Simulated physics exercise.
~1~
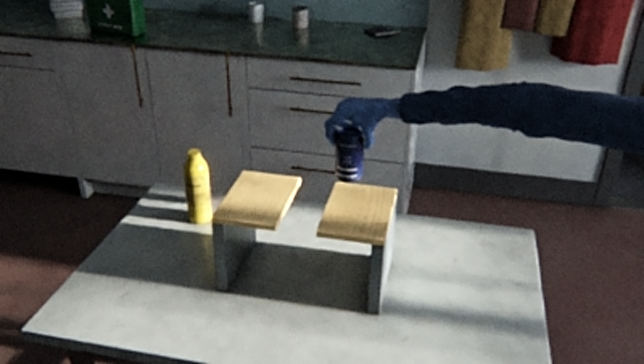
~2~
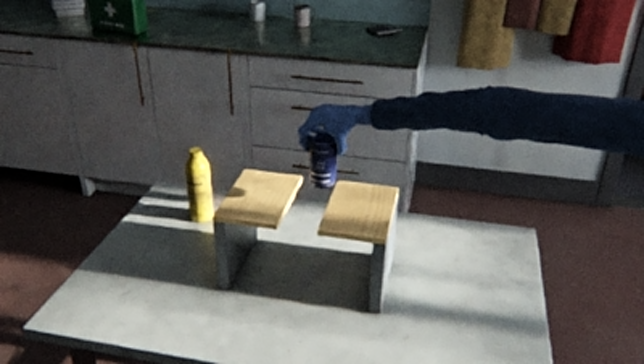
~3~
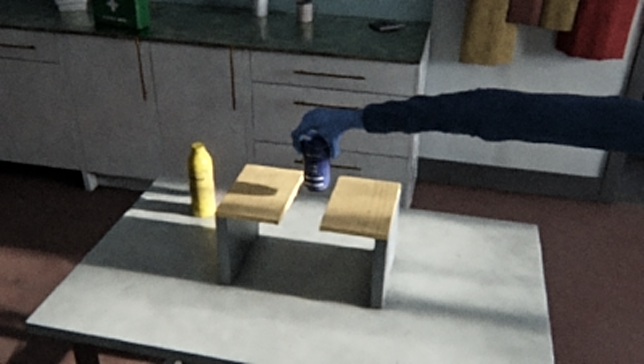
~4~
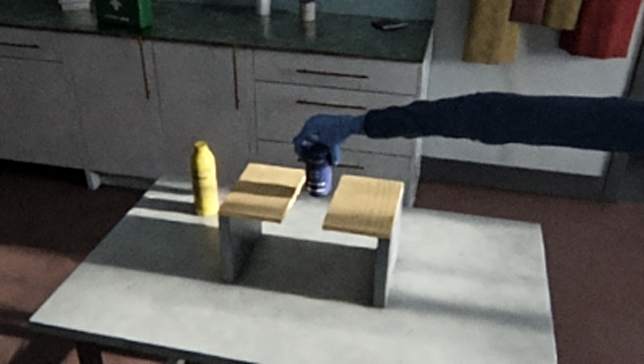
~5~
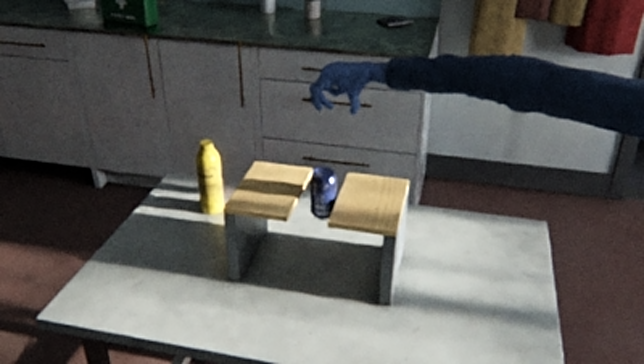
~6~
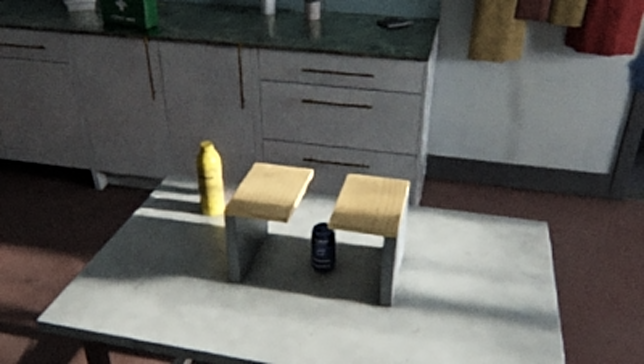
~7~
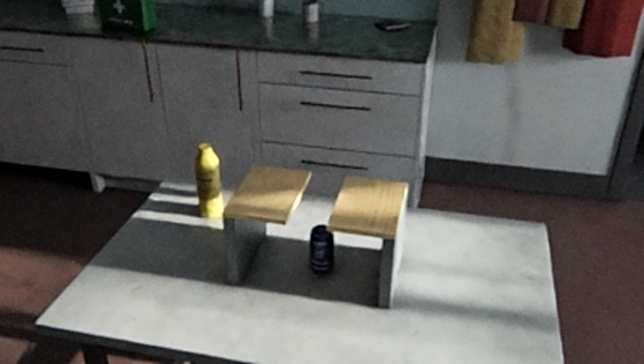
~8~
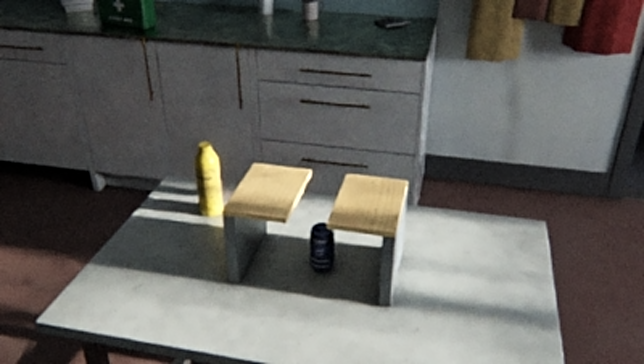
An arm in a dark blue sleeve and glove reaches in from the right, holding a dark blue can above a pale grey table, seen from slightly above in a kitchen-like room with white cabinets. Two light wooden ledges on grey supports stand on the table with a gap between them, and a yellow bottle stands to their left. The hand moves the can left and lowers it toward the gap. It lets go and draws back as the can drops between the ledges. The can ends upright on the tabletop below, while the ledges and bottle stay in place.
